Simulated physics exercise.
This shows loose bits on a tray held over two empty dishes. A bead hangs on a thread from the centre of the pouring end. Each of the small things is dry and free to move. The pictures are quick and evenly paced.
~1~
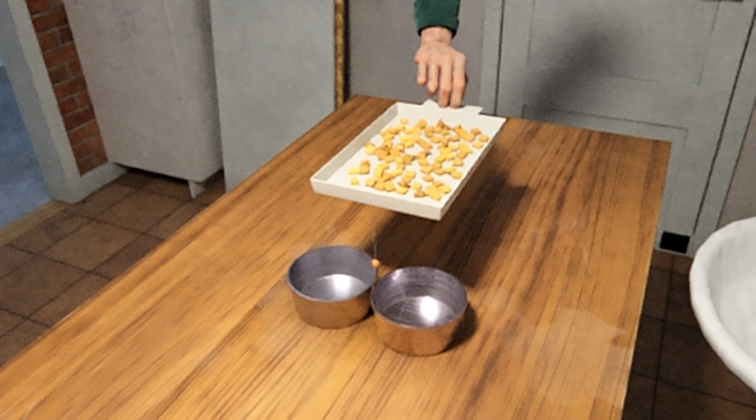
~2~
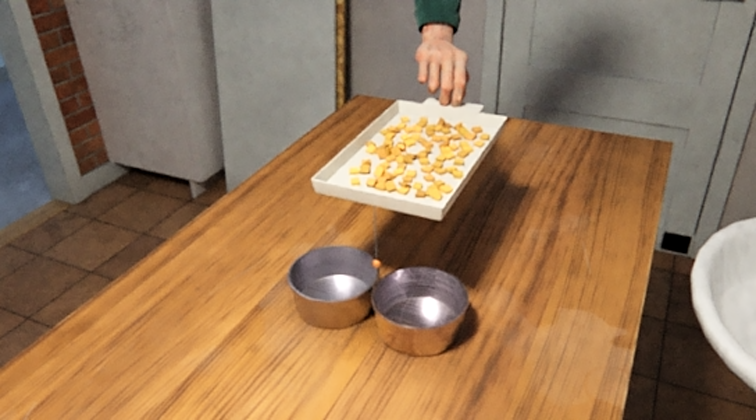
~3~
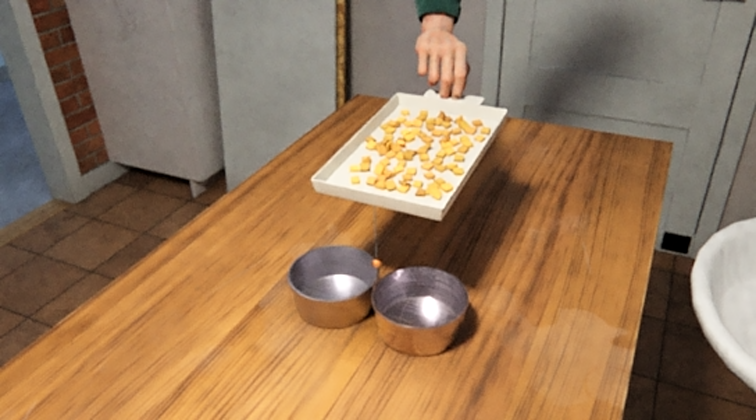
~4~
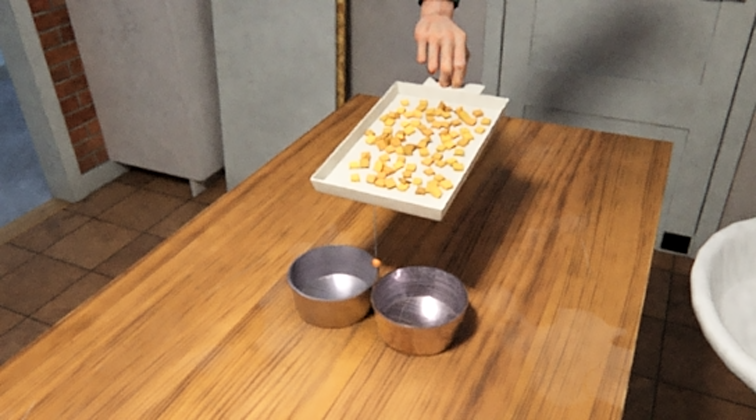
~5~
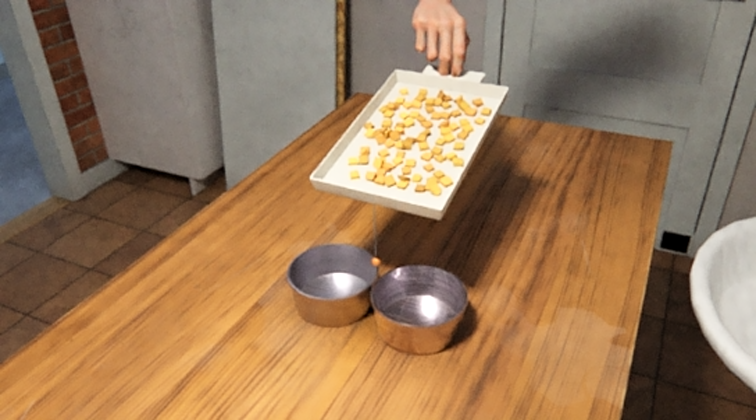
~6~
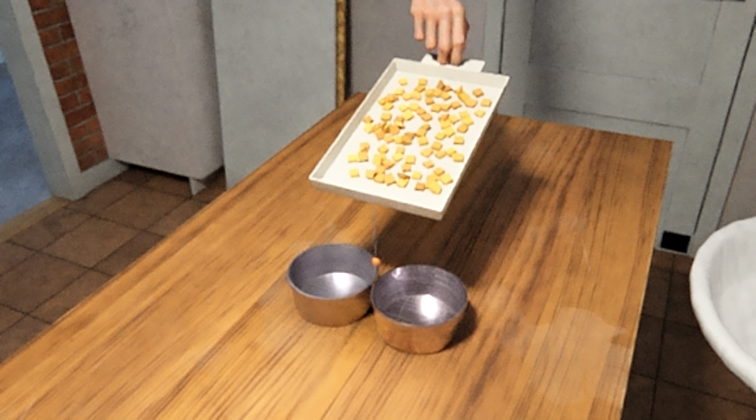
A white tray of golden cereal squares, gripped at its far end by a hand, starts out nearly level above two empty metal dishes on a wooden table. The hand then gradually raises the far end, steepening the tray's slope toward the dishes, while the squares stay spread across it.
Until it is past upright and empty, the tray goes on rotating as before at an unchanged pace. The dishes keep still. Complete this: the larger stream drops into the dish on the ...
... right.
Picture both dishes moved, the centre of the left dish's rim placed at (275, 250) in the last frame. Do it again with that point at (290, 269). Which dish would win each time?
First place: The rightmost dish. Second place: The rightmost dish.
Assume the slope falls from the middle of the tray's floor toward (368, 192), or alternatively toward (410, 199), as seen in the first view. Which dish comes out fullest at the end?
The leftmost dish, then the rightmost dish.
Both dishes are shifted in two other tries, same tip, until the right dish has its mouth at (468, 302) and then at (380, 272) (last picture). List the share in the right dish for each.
About 10% on the first try and 30% on the second.
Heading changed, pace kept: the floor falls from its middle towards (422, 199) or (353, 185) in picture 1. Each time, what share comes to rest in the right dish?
Shares: 90 %, then 0 %.
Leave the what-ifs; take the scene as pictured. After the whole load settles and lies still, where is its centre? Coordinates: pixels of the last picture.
I'd say the middle ends up at about (387, 327).
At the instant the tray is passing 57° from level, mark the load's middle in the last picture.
The middle of the pieces sits at roughly (389, 170).
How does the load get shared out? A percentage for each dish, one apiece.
So the left dish keeps 20 per cent, and the right one keeps 50 per cent.
Soon, tray tipped steeply; all on the tray.
A while on, tray tipped right over; most on the tray; a small part in the right dish; a stray few in the left dish; a small part outside both.
Towards the end, tray tipped past a quarter turn; about half in the right dish; about a quarter in the left dish; about a quarter outside both.
Finally, tray tipped past a quarter turn; about half in the right dish; about a quarter in the left dish; about a quarter outside both.
